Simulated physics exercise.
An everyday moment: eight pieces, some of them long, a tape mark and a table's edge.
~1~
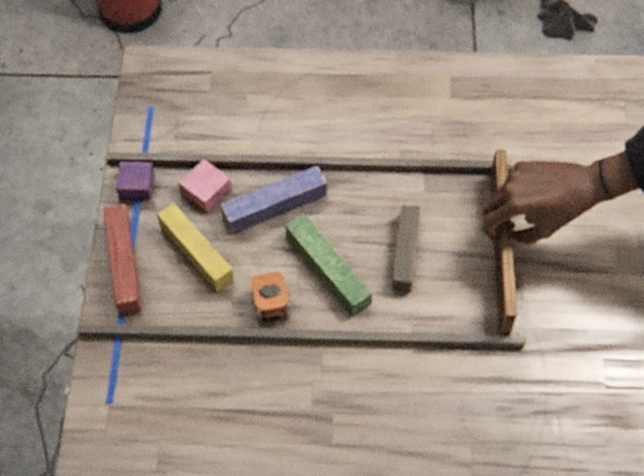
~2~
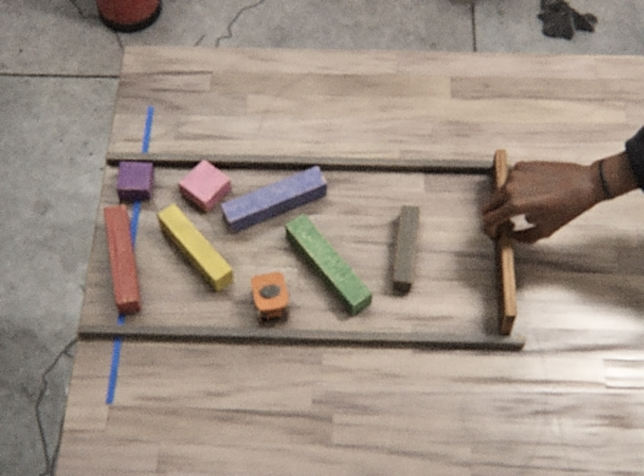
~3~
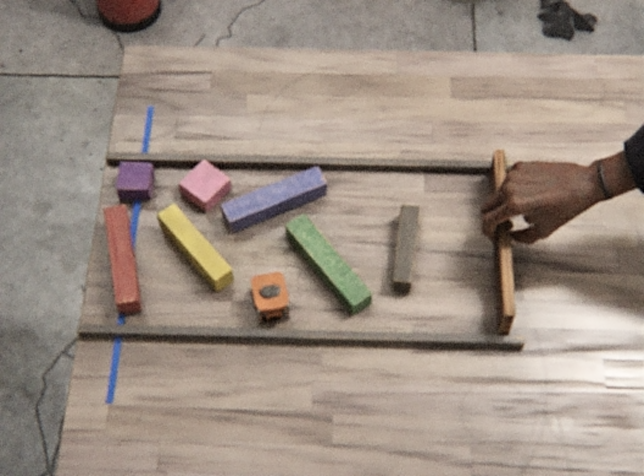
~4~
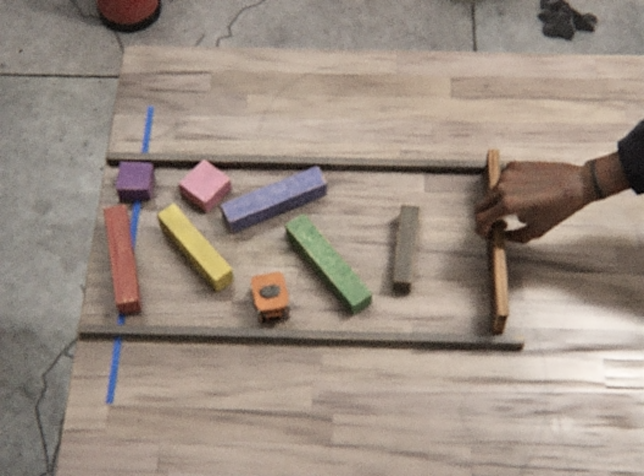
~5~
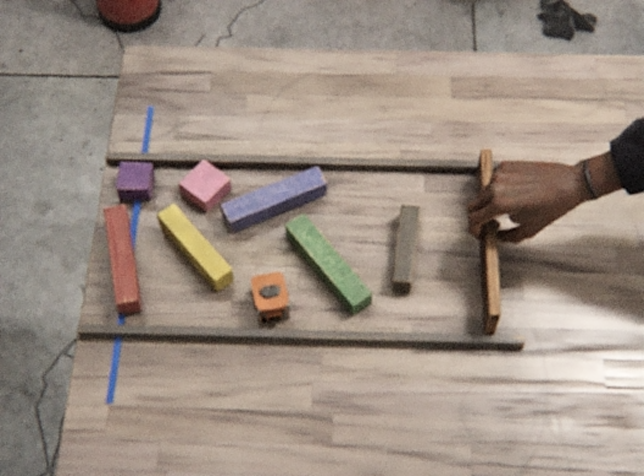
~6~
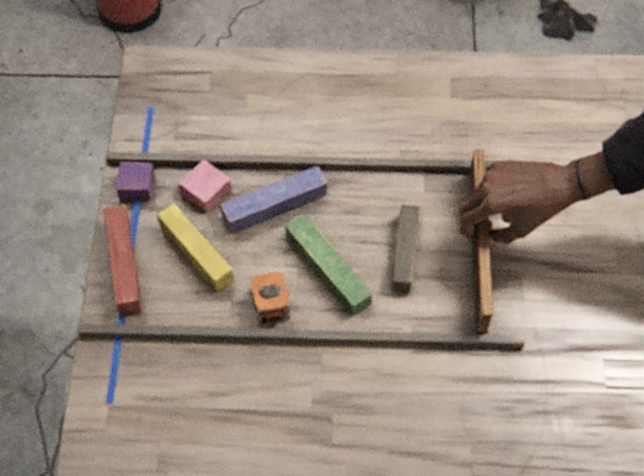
In this clip, a hand slides an upright wooden board slightly to the left between two dark rails on a wood-patterned surface, while the colored blocks and bars lying between the rails, near a strip of blue tape, stay still.
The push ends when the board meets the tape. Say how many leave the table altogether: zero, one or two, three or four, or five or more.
The number that fall off is five or more.
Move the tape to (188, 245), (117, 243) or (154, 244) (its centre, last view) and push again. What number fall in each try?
Down on the floor: 2, 7 and 3.
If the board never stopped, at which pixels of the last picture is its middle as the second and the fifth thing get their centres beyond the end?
First at (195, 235), next at (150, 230).
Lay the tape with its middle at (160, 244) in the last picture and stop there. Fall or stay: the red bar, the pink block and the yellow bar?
The red bar goes over; the pink block does not fall; the yellow bar falls.
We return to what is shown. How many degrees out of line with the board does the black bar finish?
About 0°.
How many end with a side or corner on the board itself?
In contact: 1.
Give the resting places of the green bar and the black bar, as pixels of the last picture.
About (94, 271), and the other about (121, 241).
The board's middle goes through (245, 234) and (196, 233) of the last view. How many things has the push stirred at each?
The counts are 7 and 8.
Early on, none off yet; red bar at rest near (122, 258); purple block at rest near (136, 181); yellow bar at rest near (195, 248).
Finally, the number that fall off is five or more; lost, orange case, blue bar, pink block, yellow bar, purple block and red bar.
